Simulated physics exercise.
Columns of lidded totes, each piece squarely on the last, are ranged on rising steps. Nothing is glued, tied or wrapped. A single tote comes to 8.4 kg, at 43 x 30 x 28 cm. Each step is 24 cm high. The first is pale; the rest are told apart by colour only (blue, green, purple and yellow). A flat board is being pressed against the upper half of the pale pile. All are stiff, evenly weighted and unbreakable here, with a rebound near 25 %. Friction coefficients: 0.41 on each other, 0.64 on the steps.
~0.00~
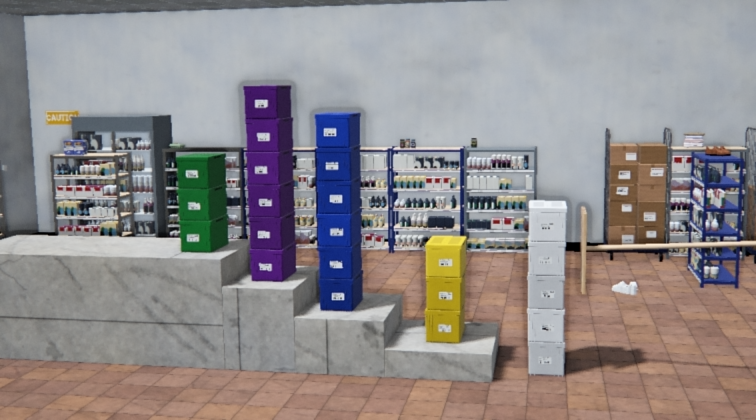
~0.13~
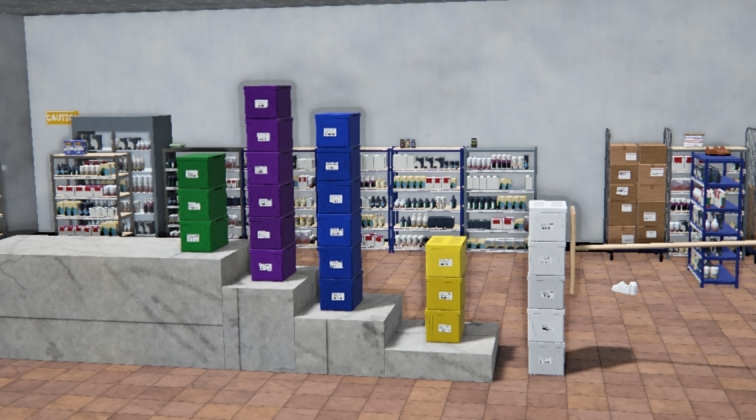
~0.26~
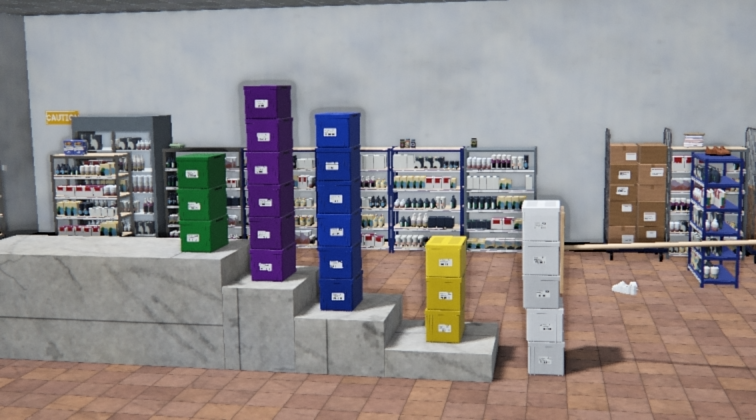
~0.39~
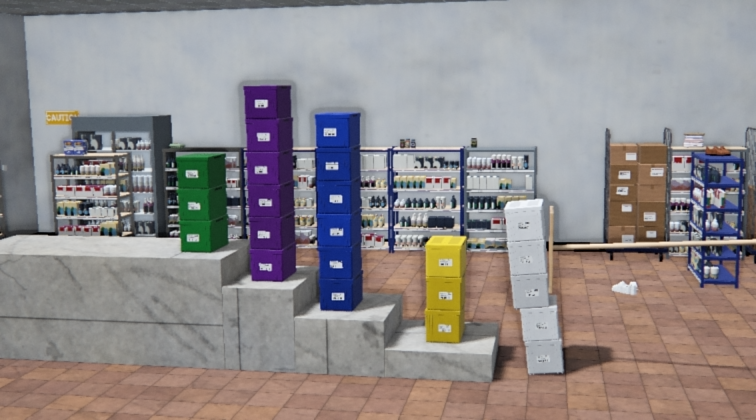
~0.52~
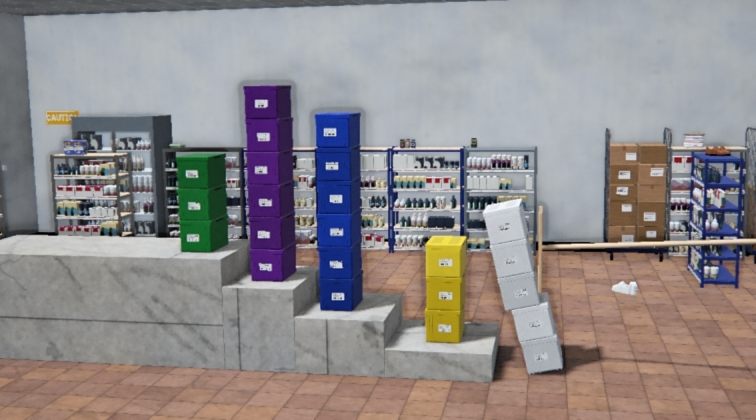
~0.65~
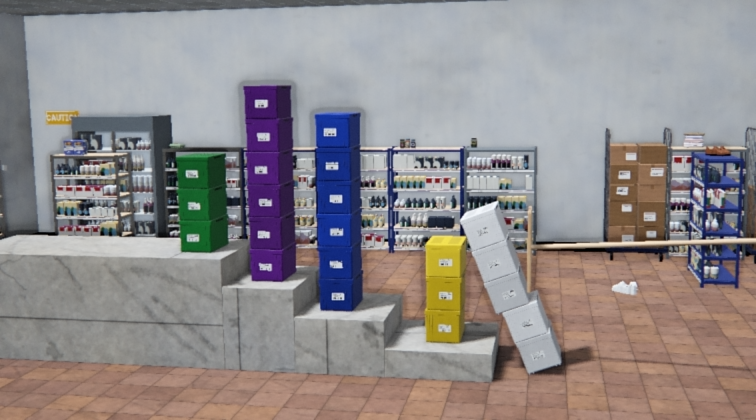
A tall stack of pale boxes leans steadily left toward the yellow stack as a board pushes it.
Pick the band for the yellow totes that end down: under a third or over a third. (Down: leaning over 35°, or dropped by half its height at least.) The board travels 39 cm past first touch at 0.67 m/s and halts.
The part is upwards of a third.
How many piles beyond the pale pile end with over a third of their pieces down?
1 of them.
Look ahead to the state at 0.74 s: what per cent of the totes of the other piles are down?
At that moment 0 per cent.
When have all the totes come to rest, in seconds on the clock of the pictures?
Near 2.5 s.
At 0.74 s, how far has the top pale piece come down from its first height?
Some 10 cm lower.
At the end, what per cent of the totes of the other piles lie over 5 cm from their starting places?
It is 15 per cent.
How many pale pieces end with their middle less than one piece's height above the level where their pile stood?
1 pale pieces.
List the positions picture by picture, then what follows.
In the first frame (places mark the middle of the side facing us), board (585, 243) 13 cm short; top yellow tote (443, 262); top blue tote (332, 131); the rest undisturbed.
The second frame shows board (573, 243) 47 mm short; top yellow tote (443, 262).
The third frame shows board (562, 243) 40 mm in; top yellow tote (443, 262).
The fourth frame shows board (551, 242) 13 cm in, top of the pale pile leaning 6°; top yellow tote (443, 262); the rest undisturbed.
The fifth frame shows board (540, 242) 21 cm in, top of the pale pile leaning 13°; top yellow tote (443, 262); the rest undisturbed.
The sixth frame shows board (529, 242) 30 cm in, top of the pale pile leaning 21°; top yellow tote (443, 262); top blue tote (332, 131); the rest undisturbed.
After 0.74 s, 0 of the pale pile down; none of the 3 yellow totes down (0 of 18 in all colours); top yellow tote shifted 28 mm.
After 0.92 s, 3 of the pale pile down; none of the 3 yellow totes down (0 of 18 in all colours); top yellow tote leaning 5°.
After 1.20 s, 5 of the pale pile down; none of the 3 yellow totes down (0 of 18 in all colours); top yellow tote leaning 24°.
After 1.46 s, 5 of the pale pile down; 3 of the 3 yellow totes down (3 of 18 in all colours); top yellow tote leaning 39°, 14 cm lower.
At rest (2.5 s), 5 of the pale pile down; 3 of the 3 yellow totes down (3 of 18 in all colours); top yellow tote leaning 40°, 15 cm lower; top blue tote unmoved. That is 100 per cent. As the last picture would show them, middles, top yellow tote near (376, 272), top blue tote near (337, 130).
